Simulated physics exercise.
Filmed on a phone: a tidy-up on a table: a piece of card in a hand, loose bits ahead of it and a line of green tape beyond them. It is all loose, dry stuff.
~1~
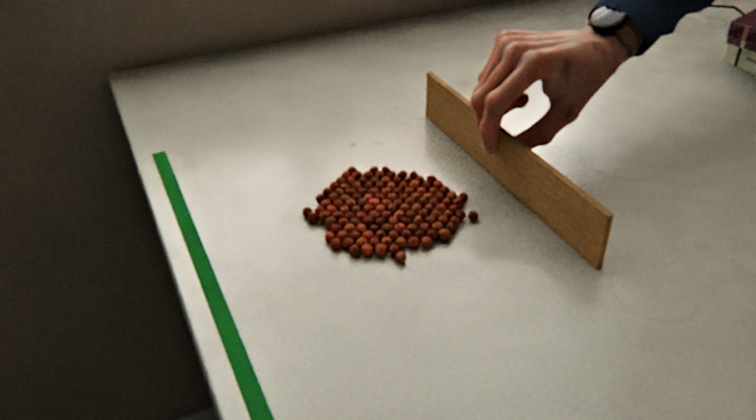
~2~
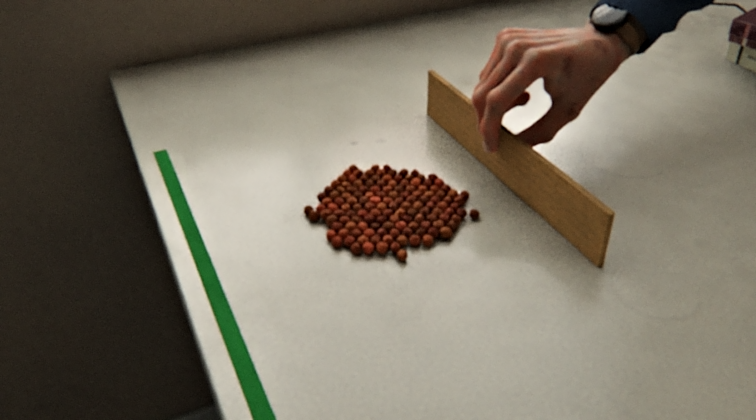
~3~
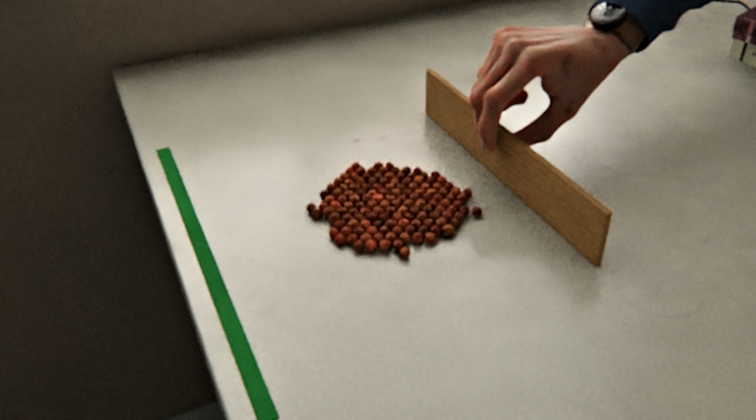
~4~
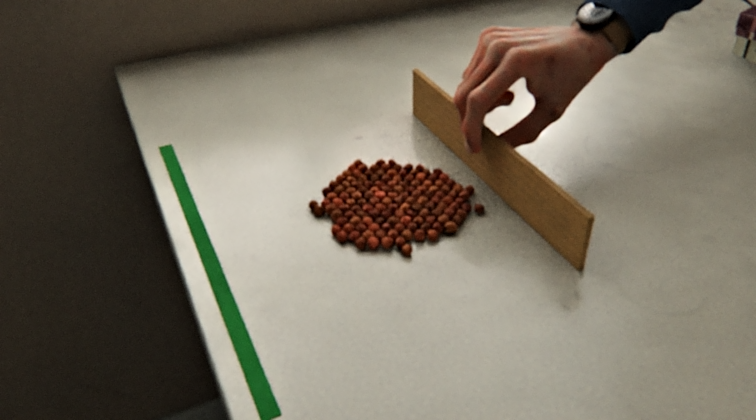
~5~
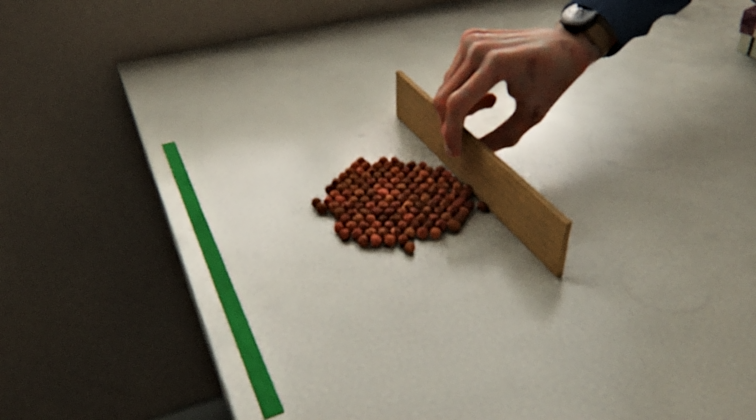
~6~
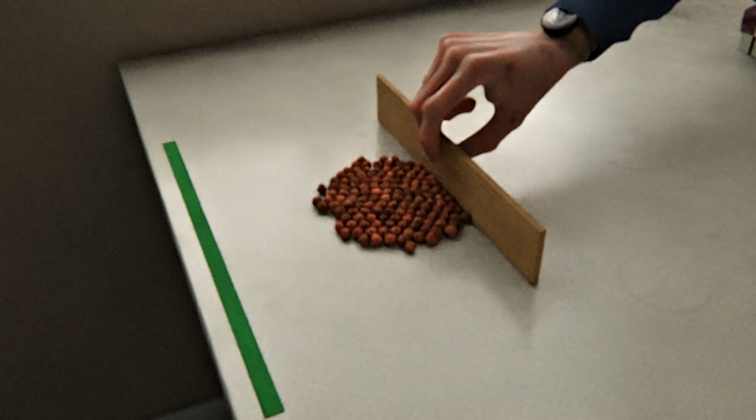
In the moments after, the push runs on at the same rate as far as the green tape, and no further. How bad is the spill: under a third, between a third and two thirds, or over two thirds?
The floor gets more than two thirds.
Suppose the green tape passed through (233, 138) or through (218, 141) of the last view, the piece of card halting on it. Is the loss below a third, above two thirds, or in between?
At the first place less than a third, at the second below one third.
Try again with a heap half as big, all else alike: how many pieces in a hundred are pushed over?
Near 80 %.
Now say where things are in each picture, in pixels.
In the first picture, piece of card at (589, 227), at rest; green tape at (162, 162), right by the edge; edge at (172, 272); the heap at (380, 210), clay pellets.
In the second picture, piece of card at (590, 225), at rest.
In the third picture, piece of card at (587, 224); the heap at (384, 206).
In the fourth picture, piece of card at (570, 228).
In the fifth picture, piece of card at (549, 234); the heap at (389, 201).
In the sixth picture, piece of card at (524, 241); green tape at (172, 151); edge at (182, 261); the heap at (386, 200), about a third pushed along.
Soon after the last picture, piece of card still moving, near (321, 170); heap all on the table, its front near (226, 215).
A little later, piece of card stopped at the green tape; heap about two thirds over the edge.
Later still, piece of card stopped at the green tape; heap most over the edge.
At rest, piece of card stopped at the green tape; heap most over the edge.
